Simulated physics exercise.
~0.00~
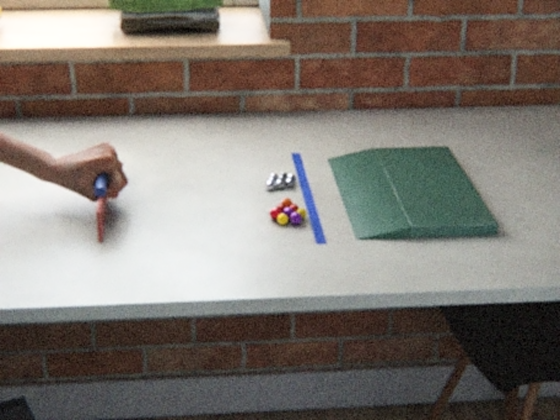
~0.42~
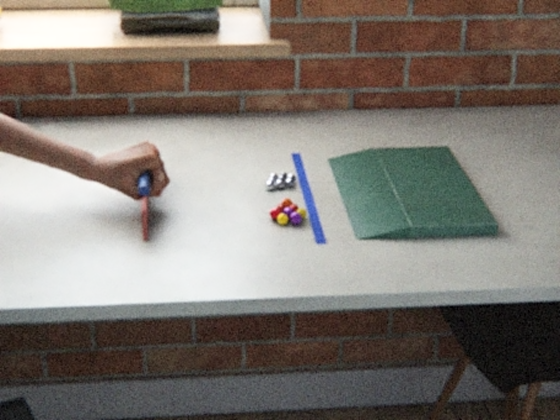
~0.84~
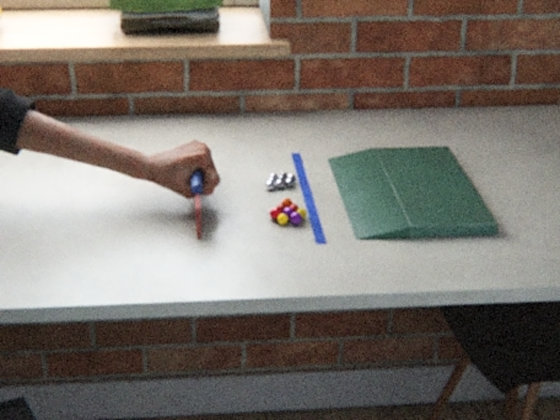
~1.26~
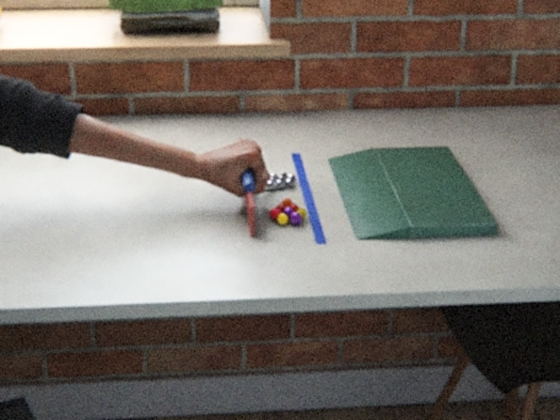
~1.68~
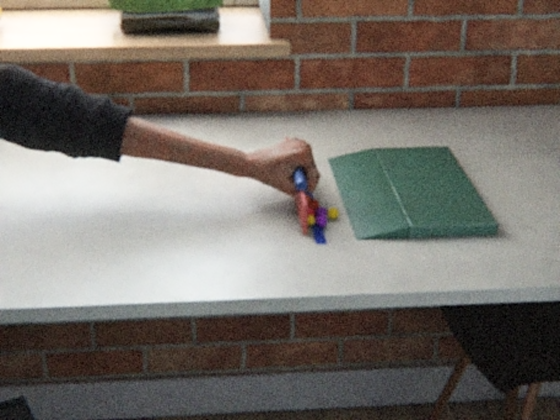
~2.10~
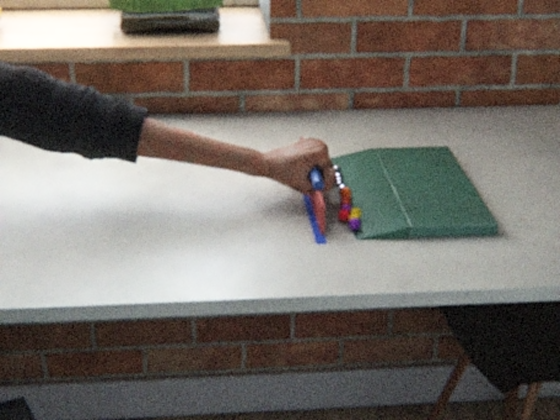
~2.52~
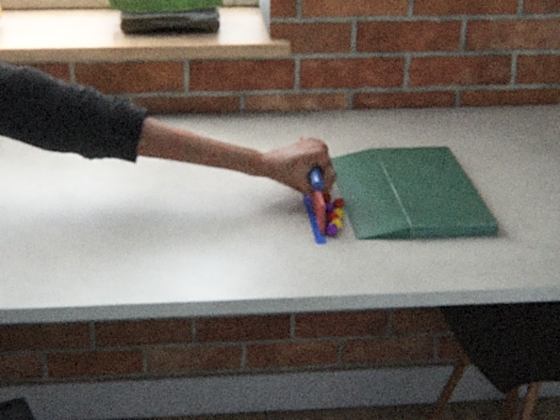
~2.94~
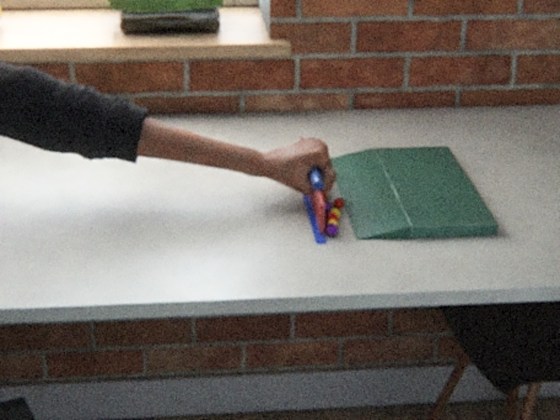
On a pale grey table against a red brick wall, seen from the front and slightly above, a hand at the left holds a scraper with a blue handle and a reddish blade. Near the middle lie a small heap of silvery pieces and, in front of it, a heap of red, yellow and purple balls, with a strip of blue tape and a green ramp to their right. The hand slides the scraper rightward, reaches the heaps and sweeps them over the tape toward the ramp. The scraper stops at the tape, while the coloured balls roll on to the ramp's foot, then drift back and rest beside the blade, the silvery pieces hidden from view.
